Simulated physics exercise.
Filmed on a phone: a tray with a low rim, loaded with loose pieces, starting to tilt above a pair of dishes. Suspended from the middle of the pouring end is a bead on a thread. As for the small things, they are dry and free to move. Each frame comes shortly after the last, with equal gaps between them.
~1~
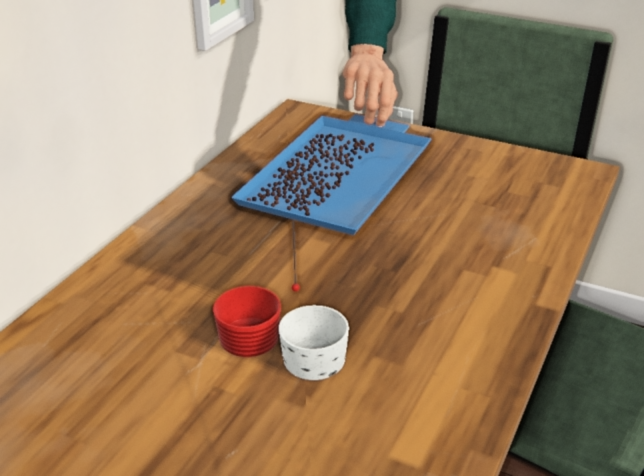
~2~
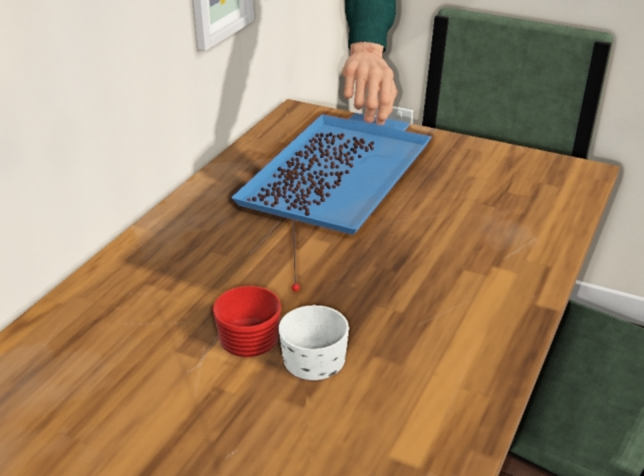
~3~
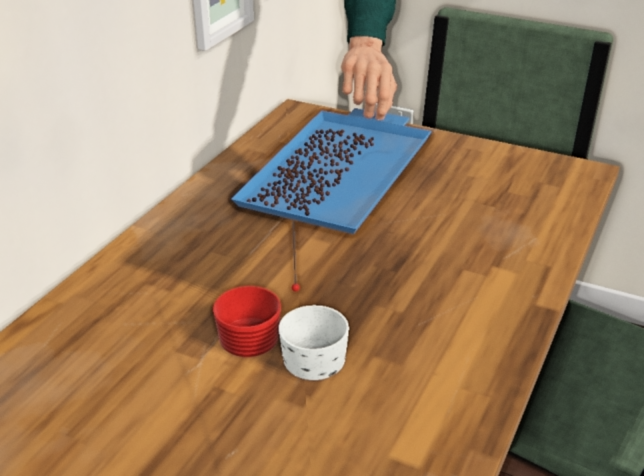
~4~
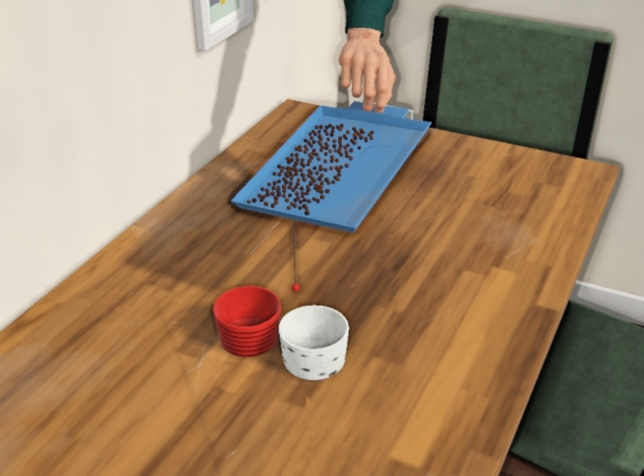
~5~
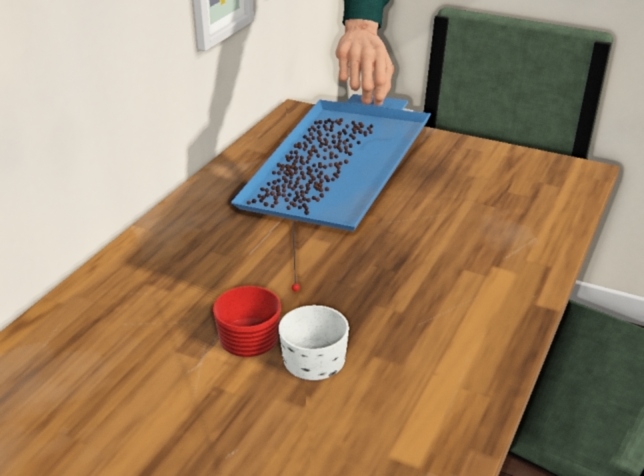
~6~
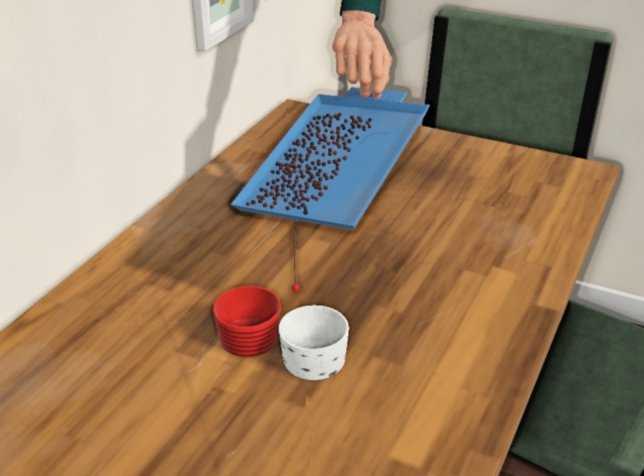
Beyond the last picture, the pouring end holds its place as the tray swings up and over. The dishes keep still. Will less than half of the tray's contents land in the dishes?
It looks like most goes past the dishes, when all's done.
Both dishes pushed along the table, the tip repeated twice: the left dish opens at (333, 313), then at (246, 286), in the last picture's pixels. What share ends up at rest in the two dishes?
Close to 0 in a hundred, then close to 100 in a hundred.
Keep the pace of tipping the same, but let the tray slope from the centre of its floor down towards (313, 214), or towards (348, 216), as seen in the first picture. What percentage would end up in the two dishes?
The first gives 90 %, the second 30 %.
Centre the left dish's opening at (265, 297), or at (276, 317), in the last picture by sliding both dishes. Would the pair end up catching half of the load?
The pair would catch the lesser share the first time and the lesser share the second time.
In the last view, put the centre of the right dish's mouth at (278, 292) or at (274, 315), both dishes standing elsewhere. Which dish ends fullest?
For the first placement, the left-side one; for the second placement, the left-side one.
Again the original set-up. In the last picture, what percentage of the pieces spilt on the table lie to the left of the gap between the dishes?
90 %, roughly.
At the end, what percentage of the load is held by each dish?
I'd say the left dish holds some 30 % and the right dish some 0 %.
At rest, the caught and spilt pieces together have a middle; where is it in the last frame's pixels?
Near pixel (225, 322).
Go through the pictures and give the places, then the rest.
Corners of the pouring end (239, 196) and (353, 226), level; middle of the load (315, 173), allspice berries; left dish (231, 339); right dish (299, 361); bead on its thread (296, 288), in the first picture.
Corners of the pouring end (239, 196) and (353, 225), level; middle of the load (315, 173), in the second picture.
Corners of the pouring end (238, 197) and (353, 225), tipped barely, lowest at the left corner; middle of the load (315, 171), in the third picture.
Corners of the pouring end (238, 199) and (353, 223), tipped a little, lowest at the left corner; middle of the load (315, 168), in the fourth picture.
Corners of the pouring end (238, 200) and (352, 222), tipped a little, lowest at the left corner; middle of the load (314, 165), in the fifth picture.
Corners of the pouring end (238, 202) and (351, 221), tipped a little, lowest at the left corner; middle of the load (313, 163); left dish (231, 339); right dish (299, 361), in the sixth picture.
Just after the last frame, tray tipped steeply; the larger part on the tray; about a tenth in the left dish; about a tenth outside both; about a tenth in the air.
A moment on, tray tipped right over; roughly a third in the left dish; roughly two thirds outside both.
Further on, tray tipped past a quarter turn; roughly a third in the left dish; roughly two thirds outside both.
When it is over, tray tipped past a quarter turn; not one in the right dish; roughly a third in the left dish; roughly two thirds outside both.
